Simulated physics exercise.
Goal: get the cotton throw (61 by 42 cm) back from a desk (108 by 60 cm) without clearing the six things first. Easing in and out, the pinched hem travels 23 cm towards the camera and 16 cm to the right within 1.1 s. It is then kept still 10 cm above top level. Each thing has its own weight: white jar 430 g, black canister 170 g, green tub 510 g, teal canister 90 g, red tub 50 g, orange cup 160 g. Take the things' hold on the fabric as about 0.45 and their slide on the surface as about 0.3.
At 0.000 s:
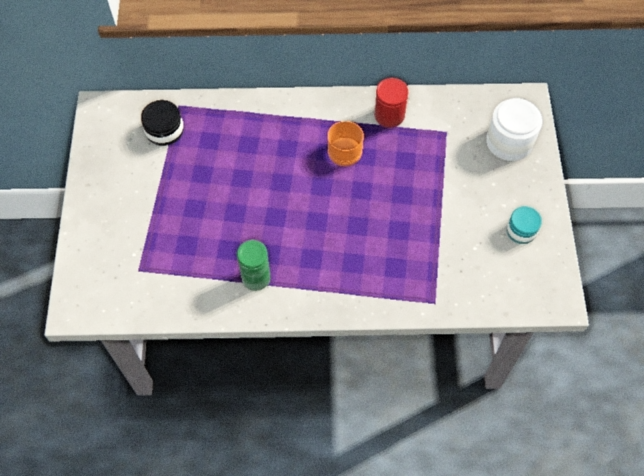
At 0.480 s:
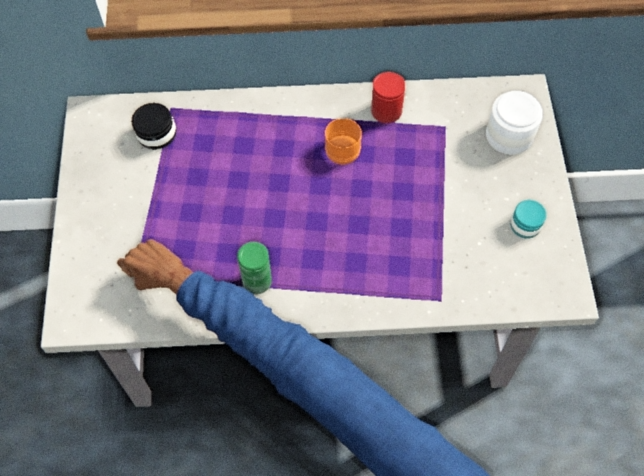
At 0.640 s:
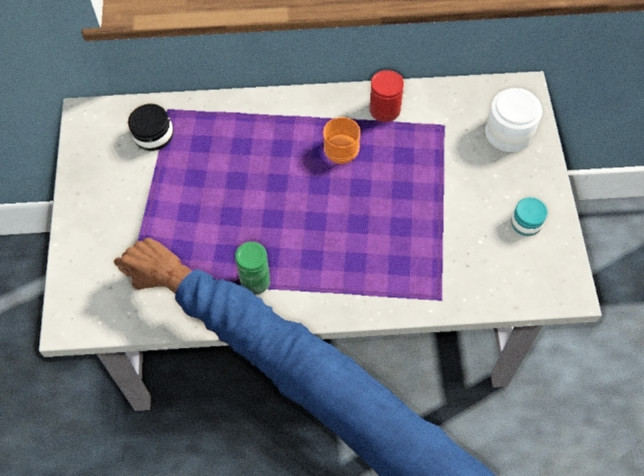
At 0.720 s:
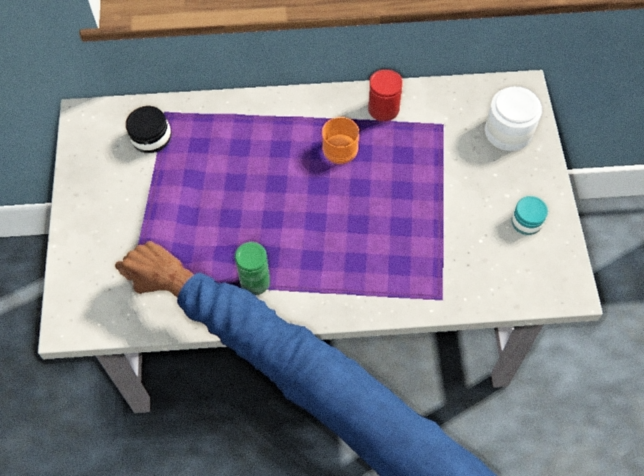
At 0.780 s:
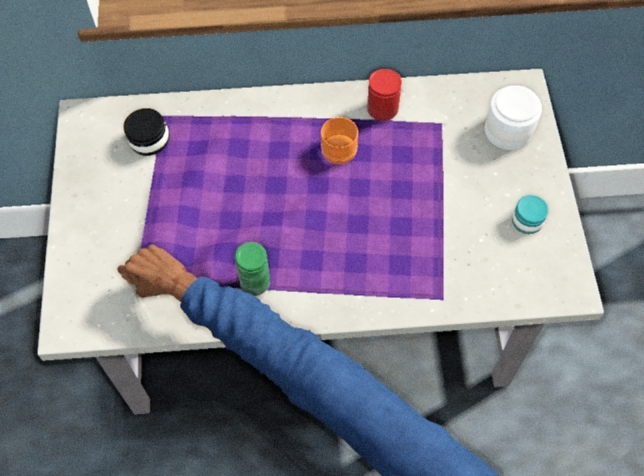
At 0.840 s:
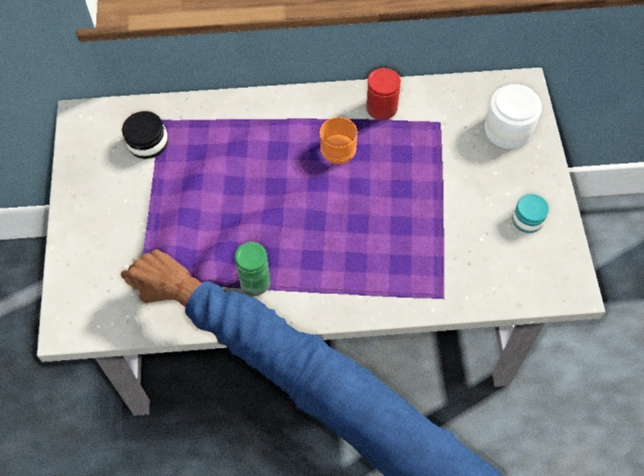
On a pale desk, a blue-sleeved arm reached in and pinched the near left corner of a purple checked cloth, then tugged it slightly closer and rightward, wrinkling it while the containers barely moved.
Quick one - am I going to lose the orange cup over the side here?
It will not leave the surface.
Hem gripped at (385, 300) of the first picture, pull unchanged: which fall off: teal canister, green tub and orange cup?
Outcome: Teal canister keeps its place; green tub leaves the top; orange cup keeps its place.
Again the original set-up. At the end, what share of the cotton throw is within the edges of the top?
About 90 per cent.
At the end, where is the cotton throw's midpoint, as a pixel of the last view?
I'd point to about (304, 249).
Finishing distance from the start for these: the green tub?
Green tub: Over the edge.
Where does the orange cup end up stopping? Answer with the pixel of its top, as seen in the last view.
It stops around pixel (307, 173).
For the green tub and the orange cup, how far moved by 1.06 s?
Roughly green tub 0 cm and orange cup 4 cm.
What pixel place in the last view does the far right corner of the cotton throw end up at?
(385, 120) or thereabouts.
At 1.1 s, 100 % of the cotton throw is still over the top; orange cup 3 cm off its start, black canister 6 cm off its start.
At 1.3 s, 100 % of the cotton throw is still over the top; orange cup 7 cm off its start, black canister 12 cm off its start.
At 1.5 s, 95 % of the cotton throw is still over the top; orange cup 12 cm off its start at (307, 169), black canister 18 cm off its start at (134, 192), green tub 7 cm off its start at (265, 305).
At 1.7 s, 95 % of the cotton throw is still over the top; orange cup 12 cm off its start, black canister 20 cm off its start, green tub over the edge.
At 3.3 s, 90 % of the cotton throw is still over the top; orange cup 12 cm off its start at (307, 173), green tub over the edge, black canister 20 cm off its start at (134, 202).
